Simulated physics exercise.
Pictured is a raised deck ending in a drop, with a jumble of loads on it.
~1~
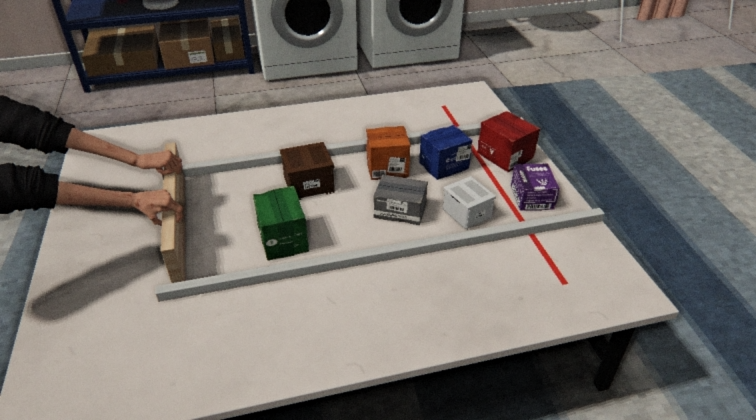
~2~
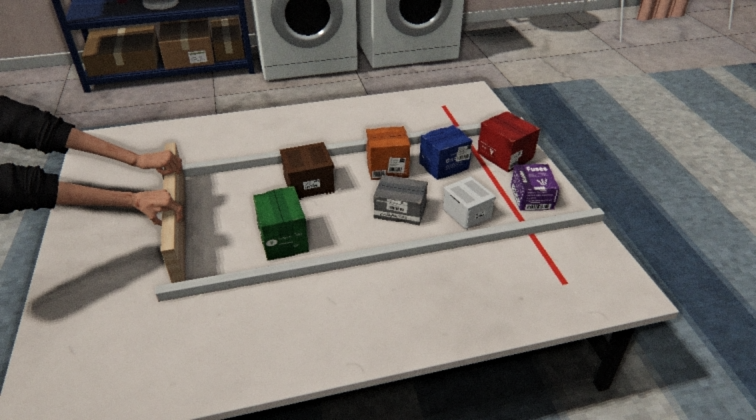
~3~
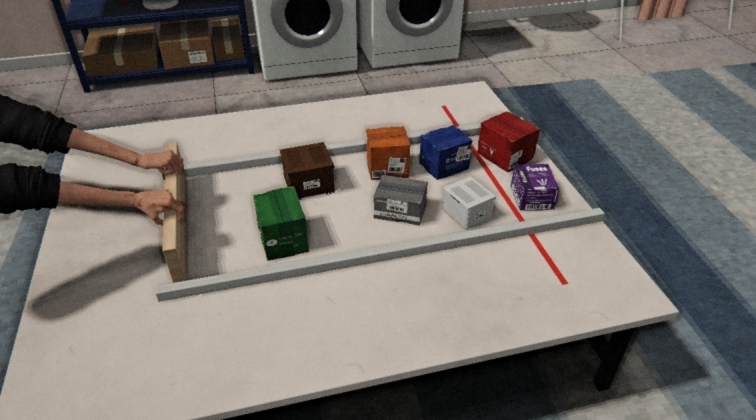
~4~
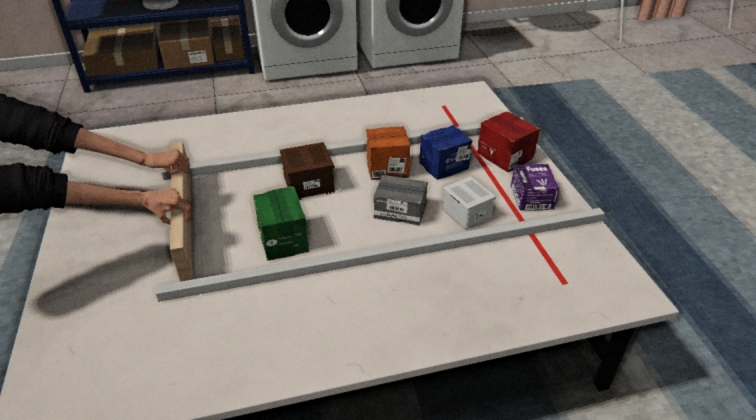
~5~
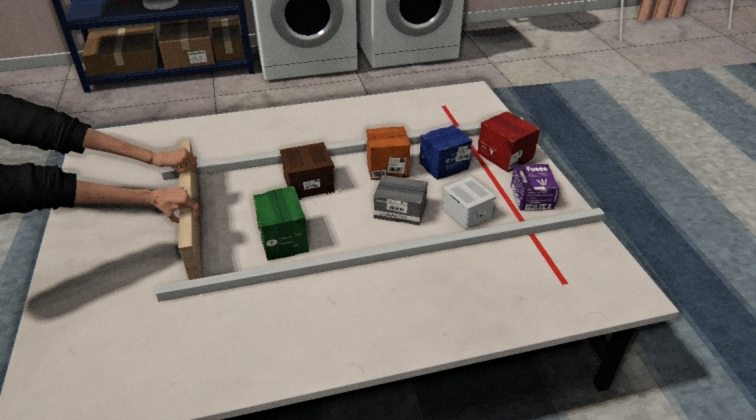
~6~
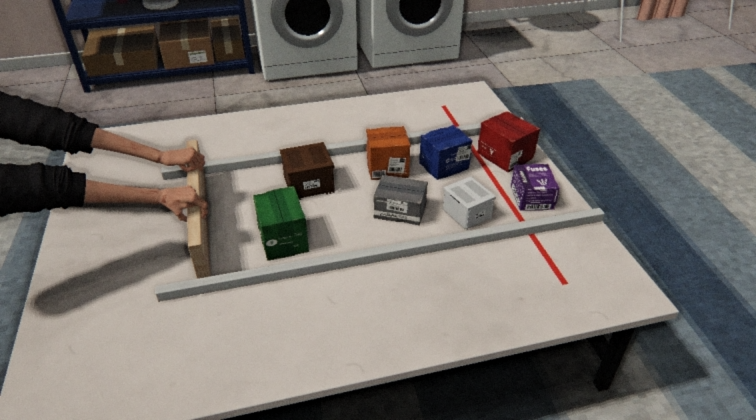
To begin with, two hands hold an upright wooden plank at the left of a white table, where eight coloured boxes sit between two pale rails, some near a red line. The hands then slide the plank slowly a short way right, still short of the green box, while the boxes stay still.
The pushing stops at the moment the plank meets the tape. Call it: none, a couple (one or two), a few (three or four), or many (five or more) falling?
Call: A few.
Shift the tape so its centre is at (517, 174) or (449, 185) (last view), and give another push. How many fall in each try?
Ground tally per try: 6 / 1.
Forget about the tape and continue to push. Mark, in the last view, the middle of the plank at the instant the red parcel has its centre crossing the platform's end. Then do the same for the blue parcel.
For the red parcel at (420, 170), for the blue parcel at (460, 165).
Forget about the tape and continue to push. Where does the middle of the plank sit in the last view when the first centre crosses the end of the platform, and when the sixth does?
The first one at (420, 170), the next at (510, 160).
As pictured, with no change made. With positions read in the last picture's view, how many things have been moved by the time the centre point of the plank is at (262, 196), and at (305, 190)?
1 at one spot and 2 at the other.
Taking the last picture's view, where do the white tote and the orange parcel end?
In the last picture the white tote sits at (579, 191) while the orange parcel sits at (535, 131).
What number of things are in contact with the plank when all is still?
The number is 2.
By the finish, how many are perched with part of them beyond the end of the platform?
3, I think.
Soon after, none off yet; red parcel at rest near (508, 141); purple box at rest near (534, 187); blue parcel at rest near (445, 152).
At rest, the number that fall off is three or four; fallen, blue parcel, purple box and red parcel.
